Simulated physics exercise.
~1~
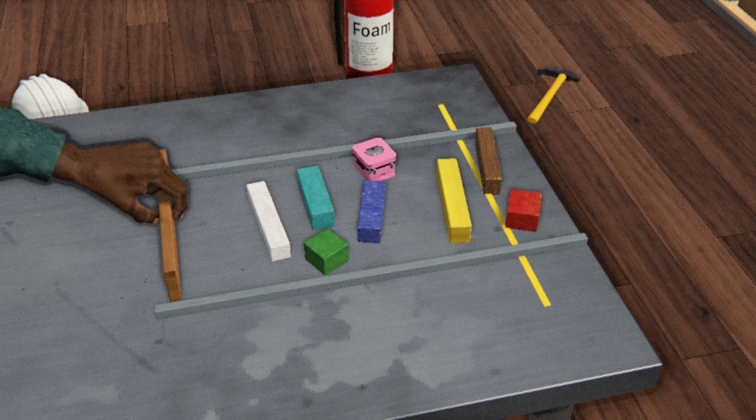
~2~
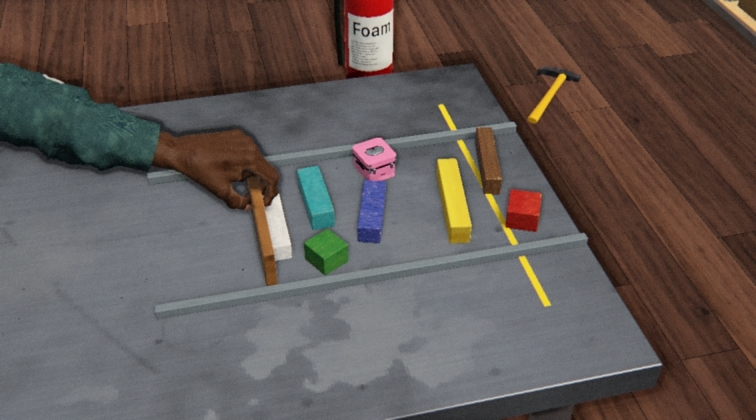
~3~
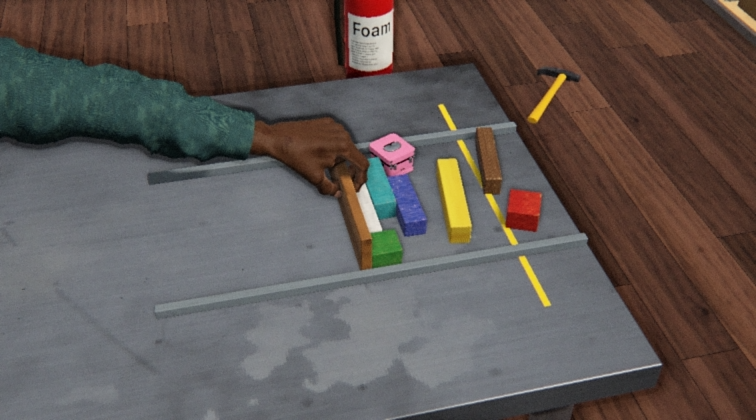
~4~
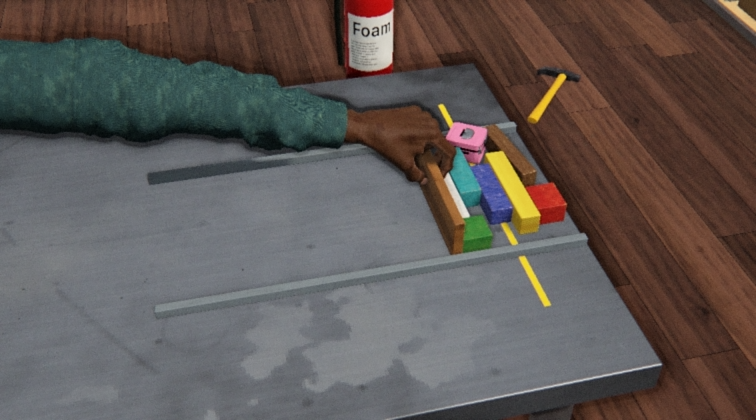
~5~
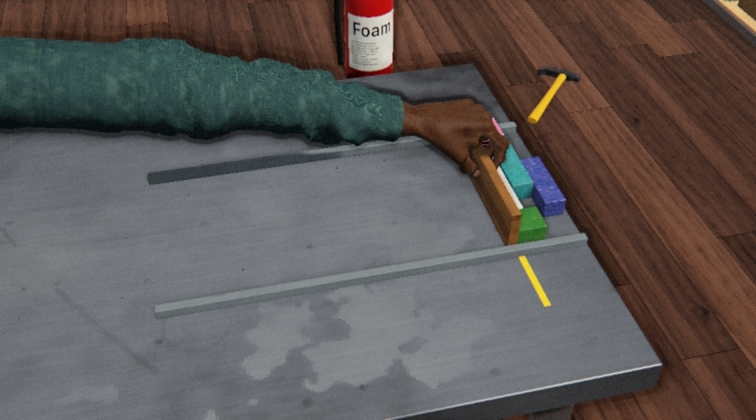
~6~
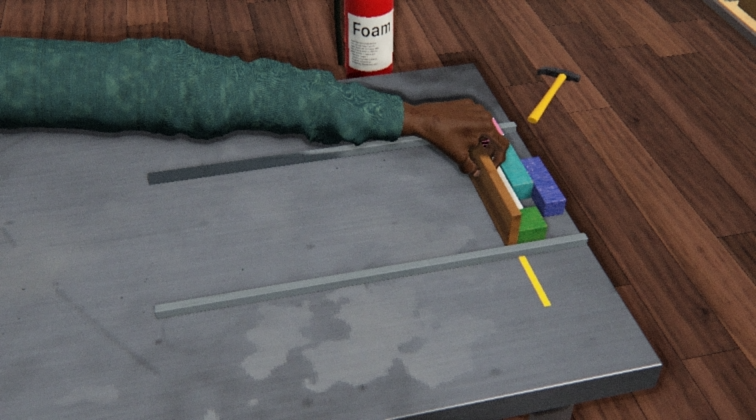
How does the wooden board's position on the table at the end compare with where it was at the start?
It starts near the left end of the two rails, to the left of all the blocks. By the end it is far to the right, standing at the yellow tape line near the table's edge.
